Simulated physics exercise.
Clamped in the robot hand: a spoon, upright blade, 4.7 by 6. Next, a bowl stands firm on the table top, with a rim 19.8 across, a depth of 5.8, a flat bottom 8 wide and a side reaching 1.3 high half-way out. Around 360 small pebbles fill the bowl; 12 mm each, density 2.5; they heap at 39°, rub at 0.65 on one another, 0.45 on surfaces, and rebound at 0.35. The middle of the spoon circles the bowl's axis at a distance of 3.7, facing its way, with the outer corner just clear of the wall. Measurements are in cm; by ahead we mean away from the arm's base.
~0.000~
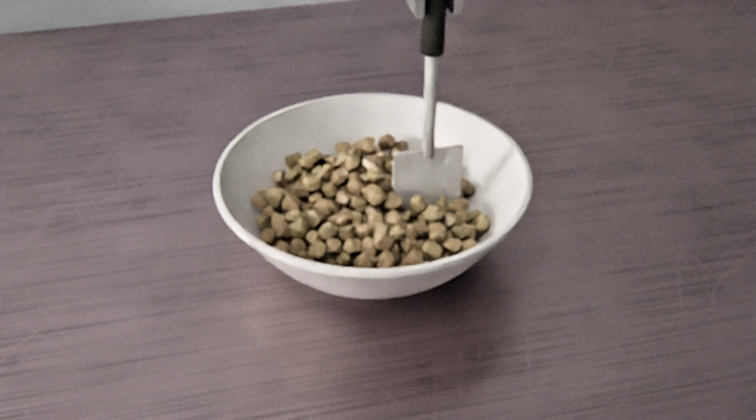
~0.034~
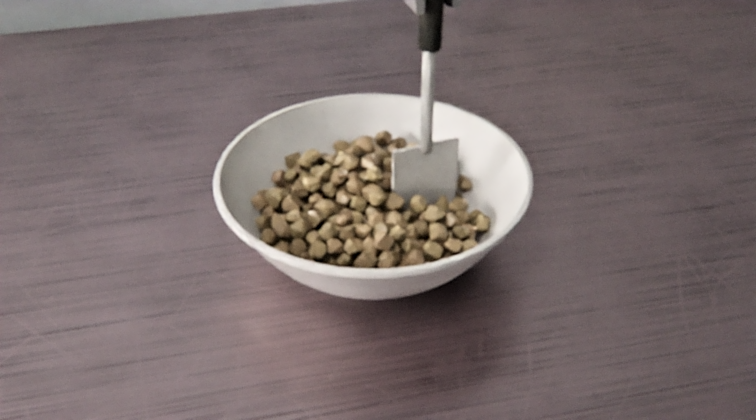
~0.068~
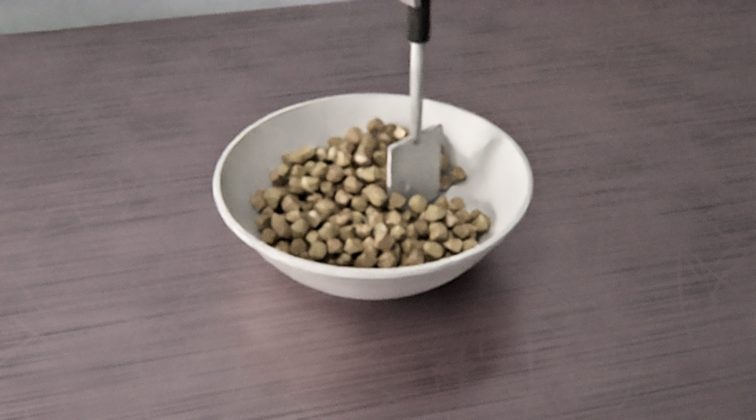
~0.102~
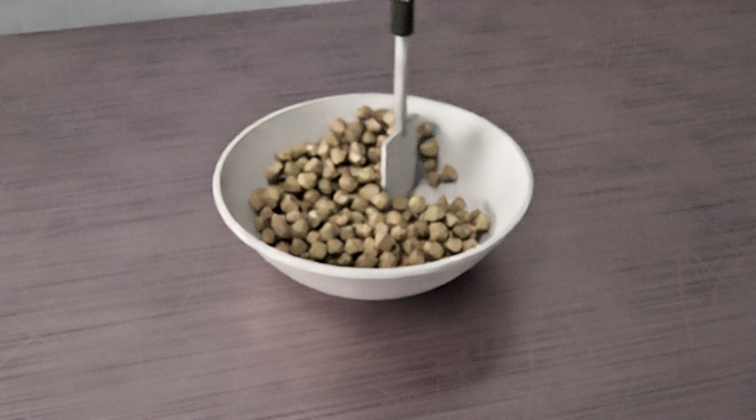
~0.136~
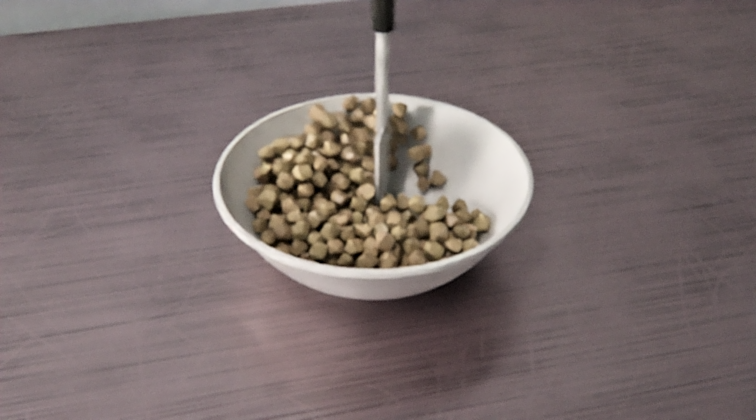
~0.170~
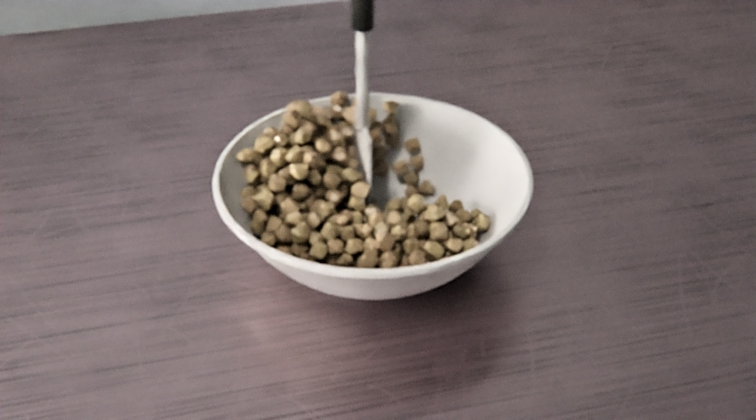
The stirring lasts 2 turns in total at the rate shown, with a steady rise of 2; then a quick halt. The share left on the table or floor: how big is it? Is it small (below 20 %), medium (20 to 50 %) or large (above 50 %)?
It is small.
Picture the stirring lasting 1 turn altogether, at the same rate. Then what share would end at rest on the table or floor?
Then some 10 per cent.
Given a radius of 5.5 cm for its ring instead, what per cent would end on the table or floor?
Around 25 in a hundred, in that case.
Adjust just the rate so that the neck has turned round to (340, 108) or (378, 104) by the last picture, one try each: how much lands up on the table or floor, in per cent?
So, roughly 25 percent the first time and 10 percent the second.
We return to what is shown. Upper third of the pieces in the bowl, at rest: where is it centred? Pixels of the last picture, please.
Centre of top third: Approx. (372, 193).
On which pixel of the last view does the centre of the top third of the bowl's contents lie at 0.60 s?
About (461, 183) in the last picture.
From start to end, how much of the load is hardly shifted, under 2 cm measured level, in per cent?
I'd put it at about 5 in a hundred.
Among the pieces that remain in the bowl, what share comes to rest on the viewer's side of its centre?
About 50 %.
After 0.60 s, 335° round, highest piece 8 above the table; 331 in the bowl, 28 on the table or floor, 4 in flight or on the tool.
After 1.03 s, 224° round, highest piece 7 above the table; 319 in the bowl, 44 on the table or floor.
After 1.45 s, 0° round, highest piece 7 above the table; 314 in the bowl, 49 on the table or floor.
After 2.15 s, 0° round, highest piece 7 above the table; 314 in the bowl, 49 on the table or floor.
In the end, 314 in the bowl, 49 on the table or floor. That is 13 % on the table or floor.
